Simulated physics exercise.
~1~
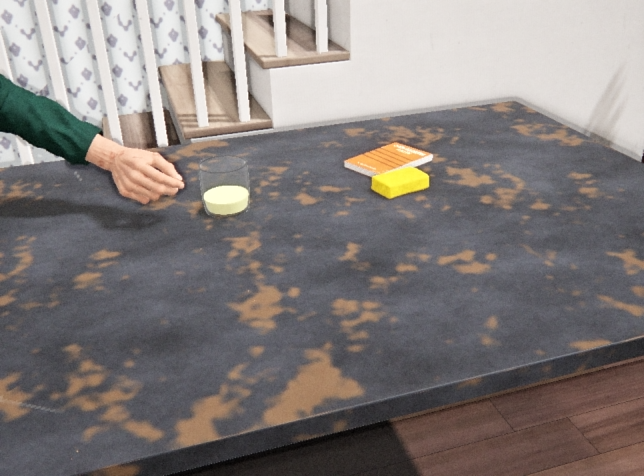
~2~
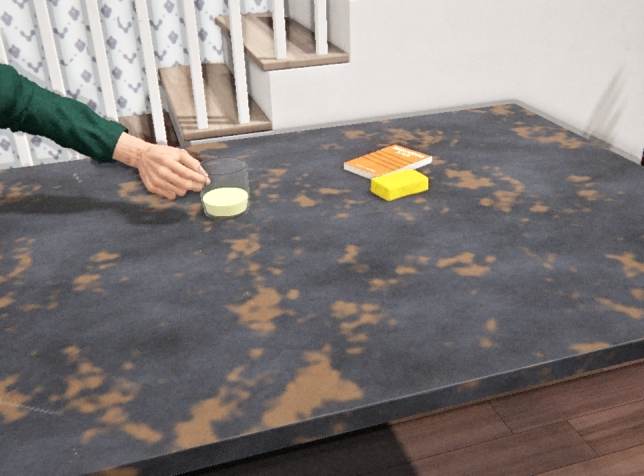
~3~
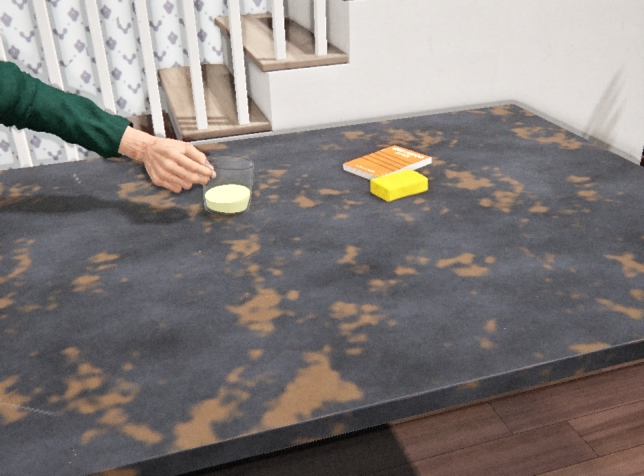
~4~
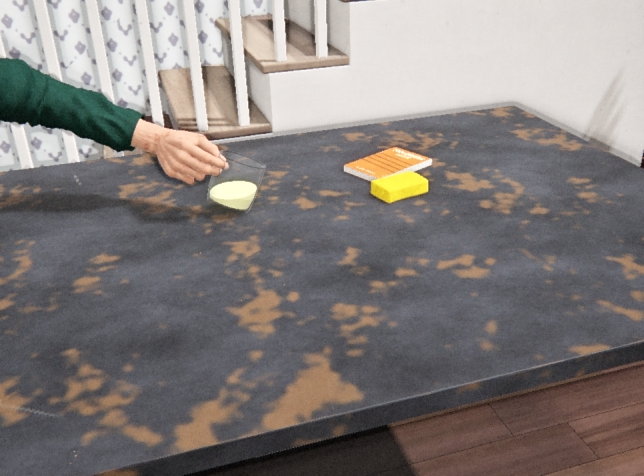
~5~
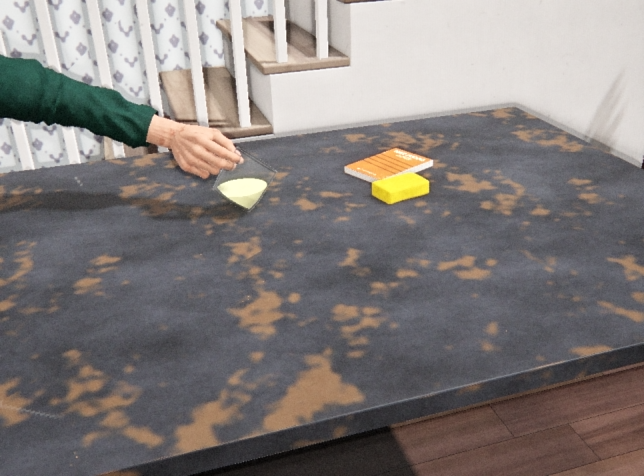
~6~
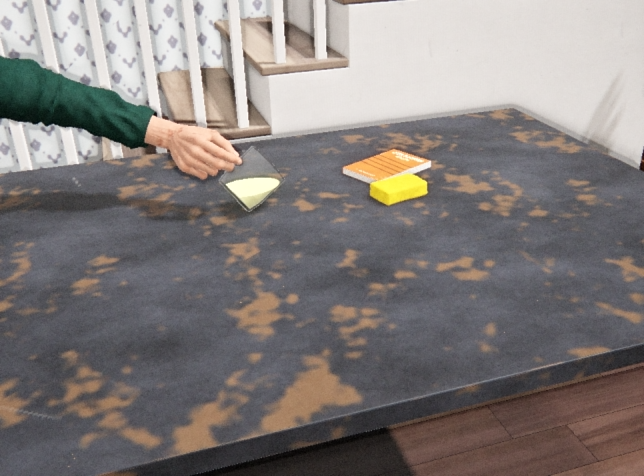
A clear mug of pale liquid tilting steadily to the right as a green-sleeved hand pushes it, near a notebook and yellow sponge.
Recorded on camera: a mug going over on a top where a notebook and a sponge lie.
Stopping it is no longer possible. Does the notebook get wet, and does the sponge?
You'll find the notebook is caught by the spill, and the sponge is caught by the spill.
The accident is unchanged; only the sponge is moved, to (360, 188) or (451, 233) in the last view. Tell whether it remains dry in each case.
The first time it gets caught, and the second time it is missed.
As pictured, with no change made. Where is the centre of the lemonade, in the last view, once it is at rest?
The centre ends up near (349, 184) in the last view.
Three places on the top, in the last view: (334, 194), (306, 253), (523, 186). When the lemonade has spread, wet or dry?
In the order listed they come out caught by it, never touched, never touched.
Next, the puddle covers about as much as a saucer; the notebook is in it; the sponge is in it.
After that, the puddle covers about as much as a plate; the notebook is in it; the sponge is in it.
Finally, the puddle covers about as much as a plate; the notebook is in it; the sponge is in it.
